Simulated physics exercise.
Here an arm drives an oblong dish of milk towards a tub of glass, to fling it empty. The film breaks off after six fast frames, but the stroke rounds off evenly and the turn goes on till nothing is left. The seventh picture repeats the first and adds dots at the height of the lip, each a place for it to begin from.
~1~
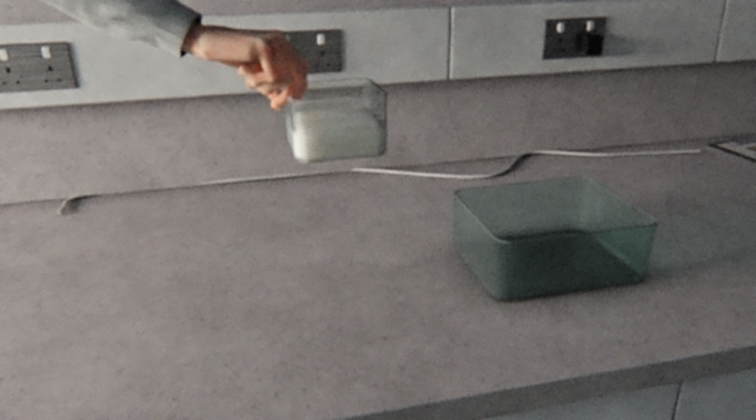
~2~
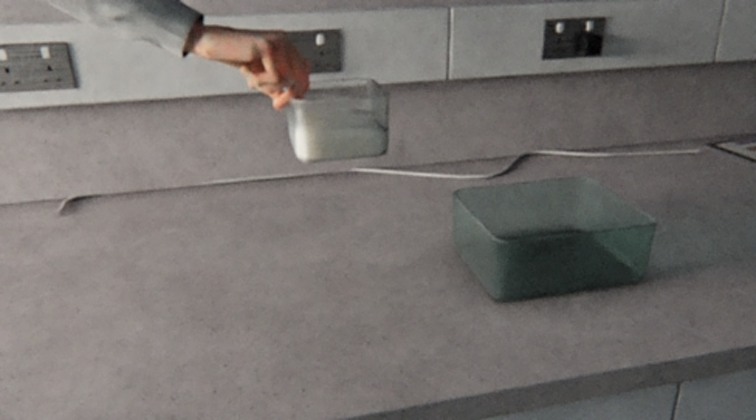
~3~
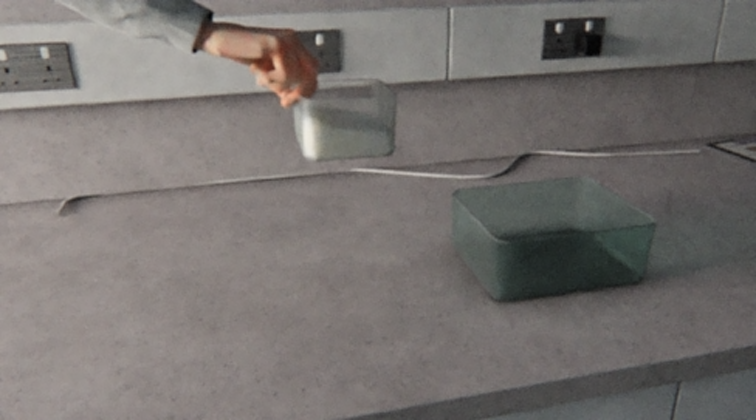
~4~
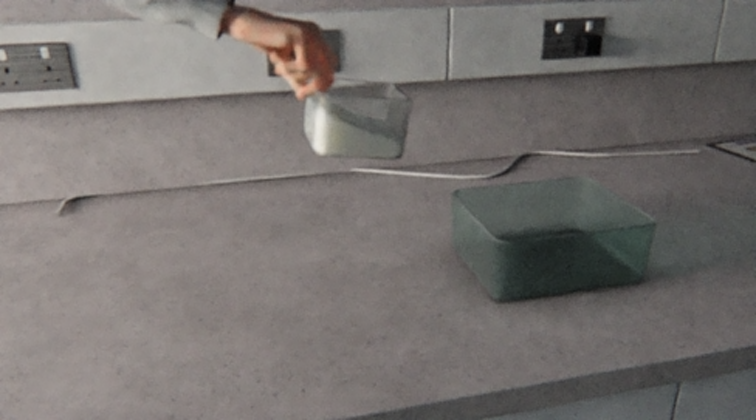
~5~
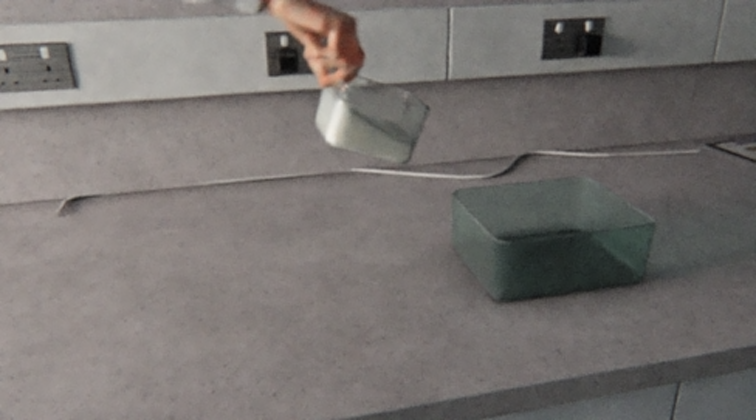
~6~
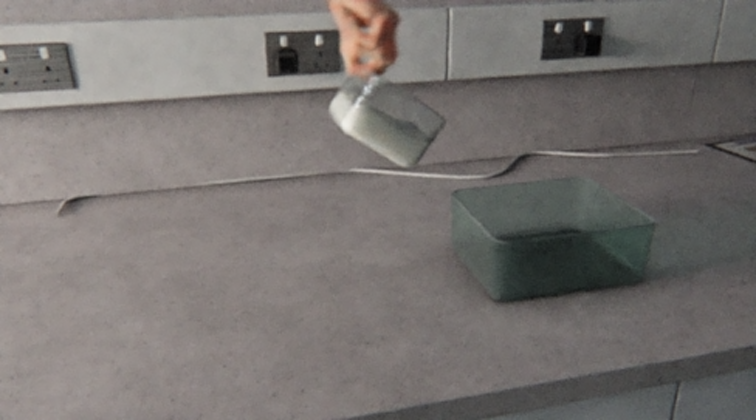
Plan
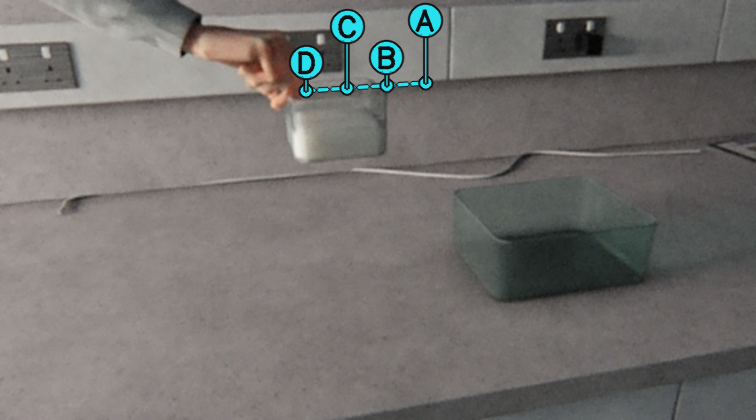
A hand carries a clear dish of milk to the right, gradually tilting it rightward.
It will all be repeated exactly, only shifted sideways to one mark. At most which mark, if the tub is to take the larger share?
Take D.
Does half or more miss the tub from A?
No, not at all.
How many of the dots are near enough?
All of the four.
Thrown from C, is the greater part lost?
No.
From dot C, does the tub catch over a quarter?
Yes.
In cyan, A at (425, 82); B at (386, 85); C at (347, 88); D at (306, 90).
With A, about 92 % lands in the tub, 3 % falls short and 5 % goes beside or beyond.
With B, about 73 % lands in the tub, 7 % falls short and 20 % goes beside or beyond.
With C, about 76 % lands in the tub, 9 % falls short and 15 % goes beside or beyond.
With D, about 70 % lands in the tub, 20 % falls short and 10 % goes beside or beyond.
